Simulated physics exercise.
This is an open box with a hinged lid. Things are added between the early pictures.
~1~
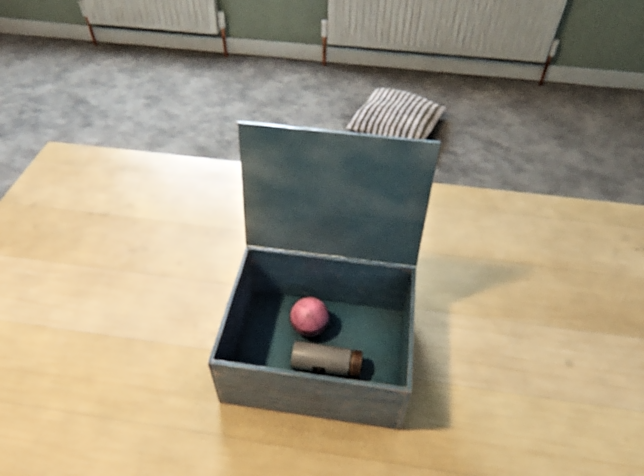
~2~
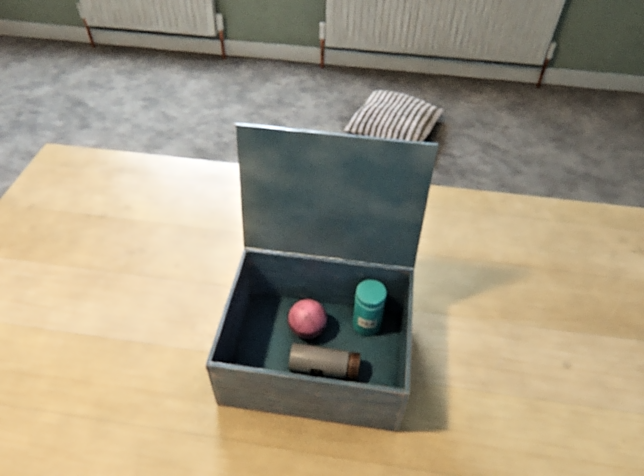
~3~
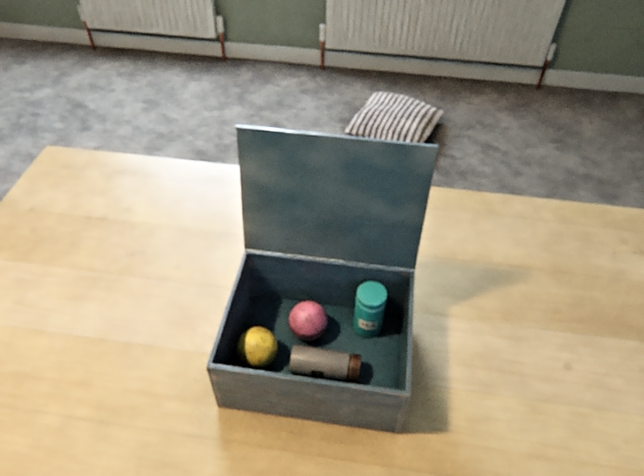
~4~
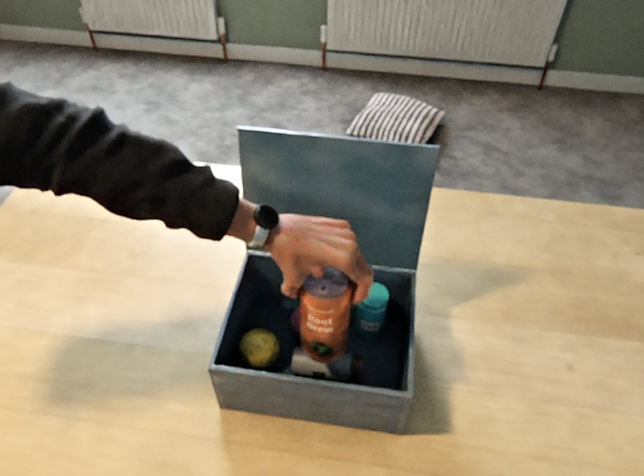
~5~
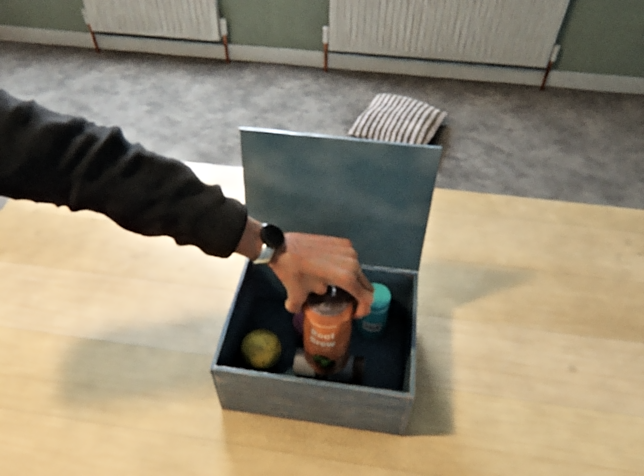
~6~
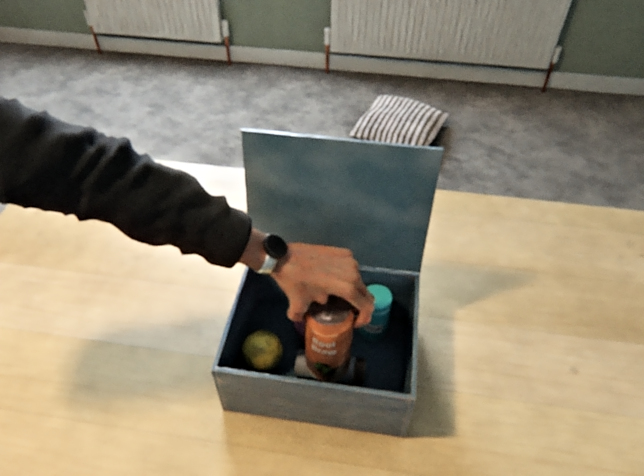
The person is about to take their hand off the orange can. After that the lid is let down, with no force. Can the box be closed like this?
The lid will not close.
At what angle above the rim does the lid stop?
Some 20° above the rim.
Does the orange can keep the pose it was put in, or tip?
It tips.
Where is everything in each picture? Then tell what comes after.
The last thing is not in view yet; grey shaker (327, 360), in the first picture.
The last thing is not in view yet; turquoise shaker (369, 309), in the second picture.
The last thing is not in view yet; grey shaker (326, 364), in the third picture.
On its way; orange can (325, 317); turquoise shaker (371, 311), in the fourth picture.
On its way; orange can (327, 331), in the fifth picture.
In place under the hand; orange can (329, 339); turquoise shaker (375, 314), in the sixth picture.
Then, 1.30 s after the last picture, lid 78° above the rim; orange can tipped 36° from how it was near (327, 354); pink ball rolled a little; grey shaker rolled a little.
Then, 1.90 s after the last picture, lid 38° above the rim; orange can tipped 36° from how it was near (327, 354); grey shaker rolled a little; pink ball rolled a little.
At rest, lid 21° above the rim; tipped over in the box, orange can; the other 4 in place. Seen from the same camera at the end, orange can near (327, 354).
